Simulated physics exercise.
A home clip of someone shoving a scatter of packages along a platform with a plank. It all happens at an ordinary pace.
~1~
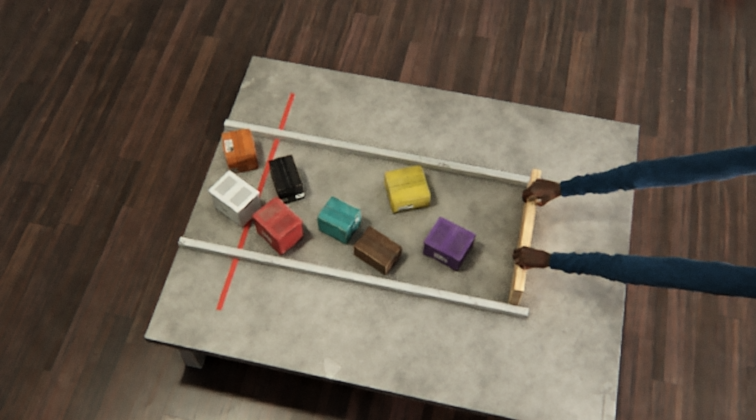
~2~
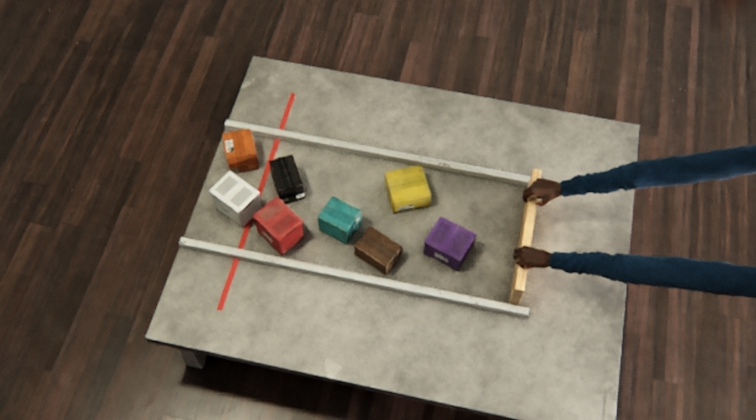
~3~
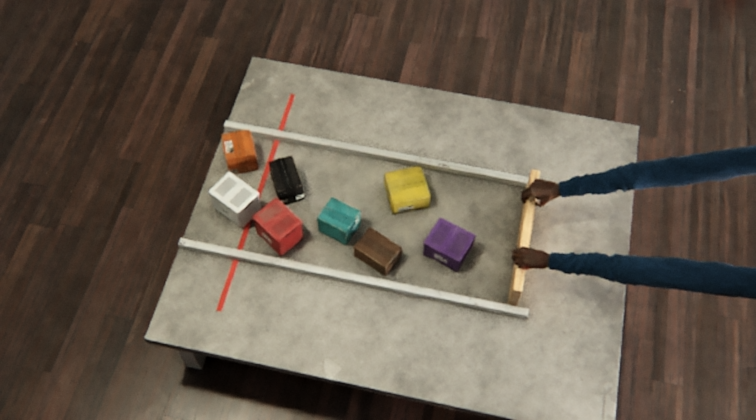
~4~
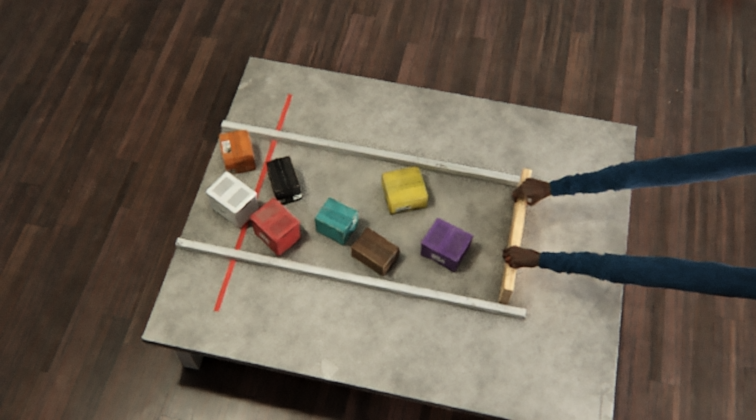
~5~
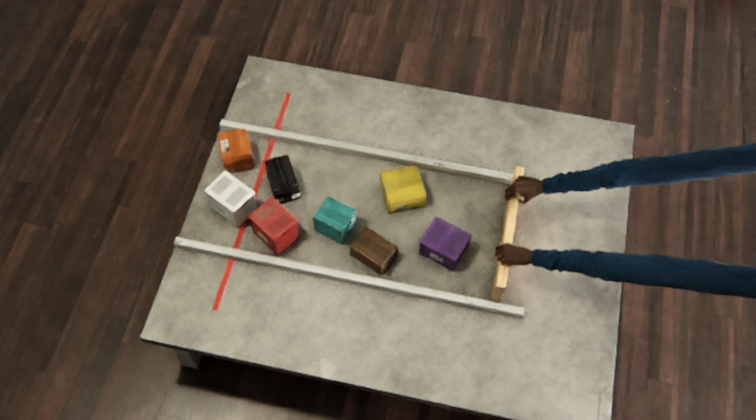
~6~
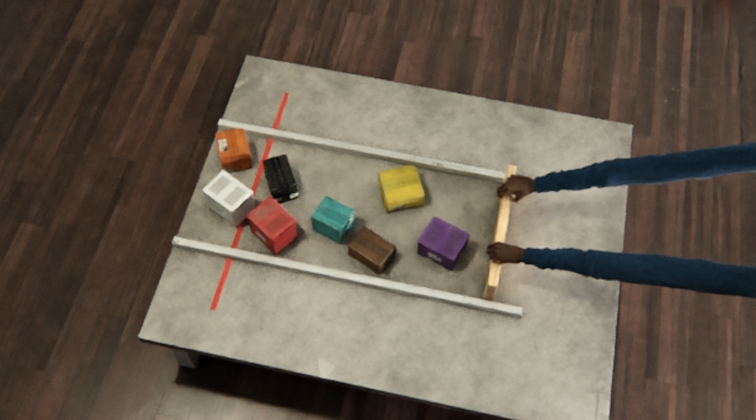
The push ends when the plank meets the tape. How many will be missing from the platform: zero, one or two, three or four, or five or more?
In the end the number that fall off is three or four.
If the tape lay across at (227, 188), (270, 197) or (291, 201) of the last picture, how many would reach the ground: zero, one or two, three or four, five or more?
Taking them in turn, five or more; either three or four; either one or two.
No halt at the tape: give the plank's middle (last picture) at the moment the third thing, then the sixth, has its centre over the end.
About (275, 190), then (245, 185).
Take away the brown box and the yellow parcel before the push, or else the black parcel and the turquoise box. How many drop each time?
First 2, then 2.
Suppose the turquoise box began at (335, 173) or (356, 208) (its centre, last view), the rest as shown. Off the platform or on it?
Place by place, it stays on; does not fall.
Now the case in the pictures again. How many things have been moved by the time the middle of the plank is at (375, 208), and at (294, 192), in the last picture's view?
The counts are 5 and 8.
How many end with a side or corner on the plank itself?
2 of them.
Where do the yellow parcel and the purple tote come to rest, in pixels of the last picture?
The yellow parcel at (246, 152), the purple tote at (225, 205).
Early on, none off yet; orange parcel at rest near (234, 151); white tote at rest near (230, 199); black parcel at rest near (281, 179).
A while later, none off yet; orange parcel at rest near (234, 151); white tote travelled about its own width near (205, 186); black parcel travelled a little near (273, 171).
Finally, the number that fall off is three or four; lost, red tote, white tote and orange parcel.
